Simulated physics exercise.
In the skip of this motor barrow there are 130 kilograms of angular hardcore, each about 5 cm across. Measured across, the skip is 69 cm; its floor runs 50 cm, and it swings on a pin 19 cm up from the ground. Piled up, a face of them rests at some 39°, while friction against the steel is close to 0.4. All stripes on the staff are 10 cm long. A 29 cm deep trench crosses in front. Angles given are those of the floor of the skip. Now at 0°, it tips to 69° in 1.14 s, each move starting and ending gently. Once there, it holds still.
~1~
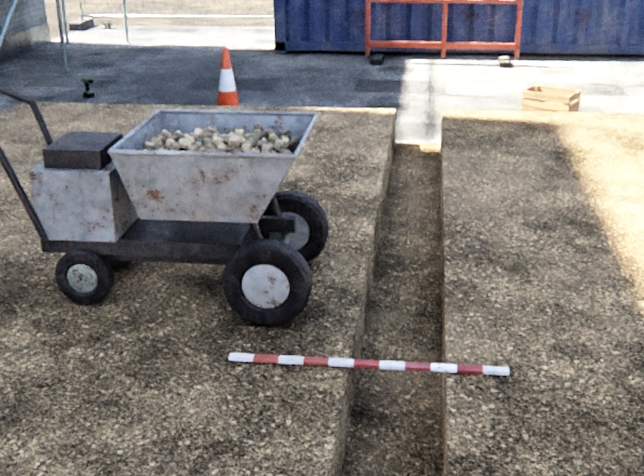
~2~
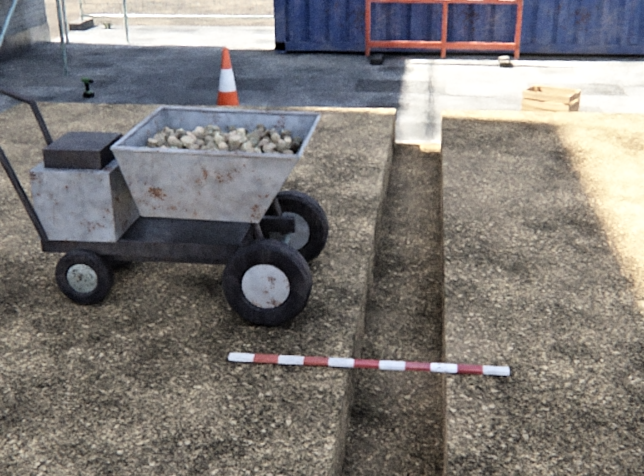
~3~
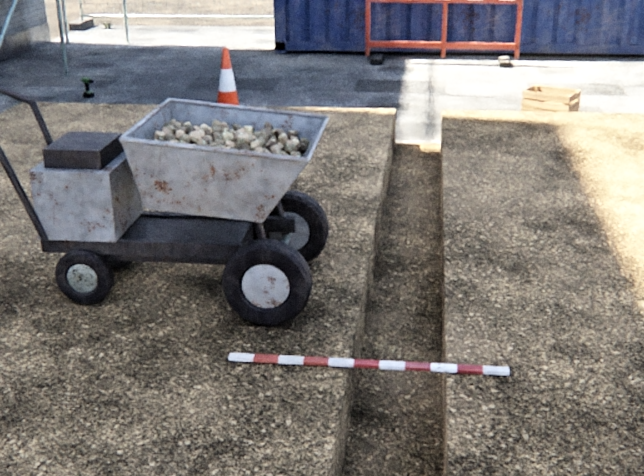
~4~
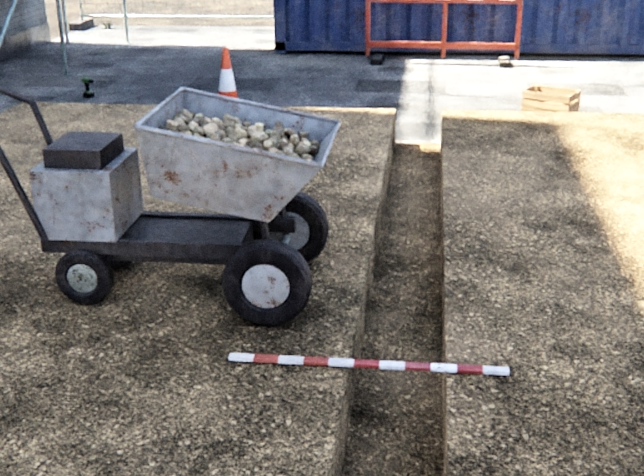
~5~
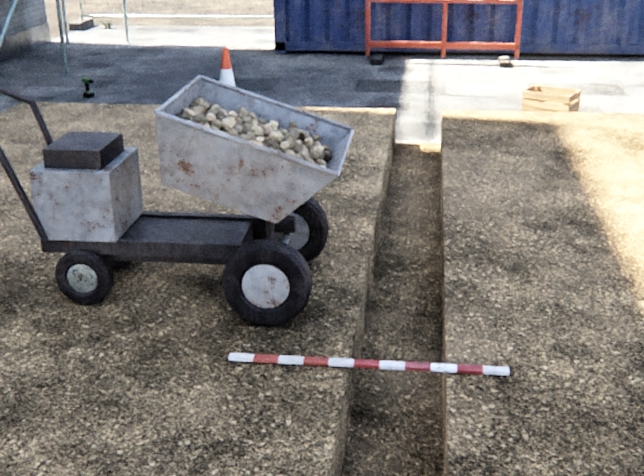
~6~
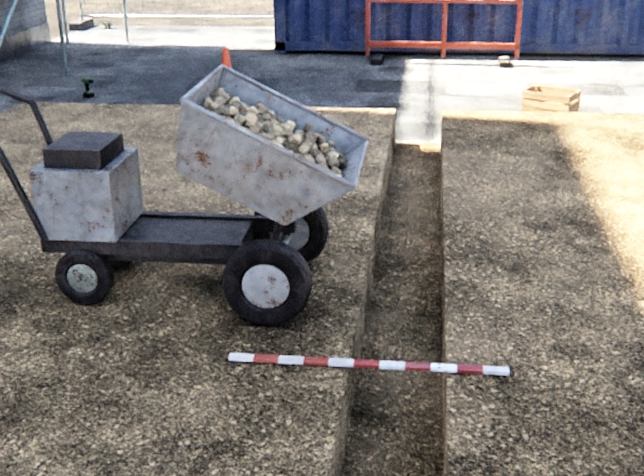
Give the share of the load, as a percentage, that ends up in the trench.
29 %.
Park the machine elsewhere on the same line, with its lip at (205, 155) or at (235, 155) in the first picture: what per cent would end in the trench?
About 40 per cent from the first spot, about 45 from the second.
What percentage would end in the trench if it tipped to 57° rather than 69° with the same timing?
Around 10 per cent would finish in the trench.
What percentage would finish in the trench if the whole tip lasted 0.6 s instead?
Around 25 per cent would end in the trench.
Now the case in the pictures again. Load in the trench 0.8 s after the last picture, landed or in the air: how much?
Some 10 per cent of the load by that point.
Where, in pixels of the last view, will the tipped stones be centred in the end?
Roughly at (434, 341).
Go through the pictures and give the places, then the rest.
In the first frame, the skip is at 0°, its lip at (295, 157); the top of the load is at (223, 136).
In the second frame, lip at (299, 158), floor tilted 1°, highest stones at (218, 136).
In the third frame, lip at (308, 161), floor tilted 5°, highest stones at (189, 130).
In the fourth frame, lip at (322, 166), floor tilted 11°, highest stones at (192, 121).
In the fifth frame, the skip is at 18°, its lip at (338, 175); the top of the load is at (201, 109).
In the sixth frame, lip at (355, 187), floor tilted 26°, highest stones at (218, 99).
Then, 0.4 s after the last picture the floor is at 59°, 100 % in the skip; the foremost stones are at (392, 223).
Then, 0.8 s after the last picture the floor is at 69°, 86 % in the skip, 8 % in the trench, 7 % past the trench; the foremost stones are at (478, 302).
Then, 1.1 s after the last picture the floor is at 69°, 66 % in the skip, 16 % in the trench, 18 % past the trench; the foremost stones are at (567, 303).
Then, 3.1 s after the last picture the floor is at 69°, 53 % in the skip, 29 % in the trench, 18 % past the trench; the foremost stones are at (602, 301).
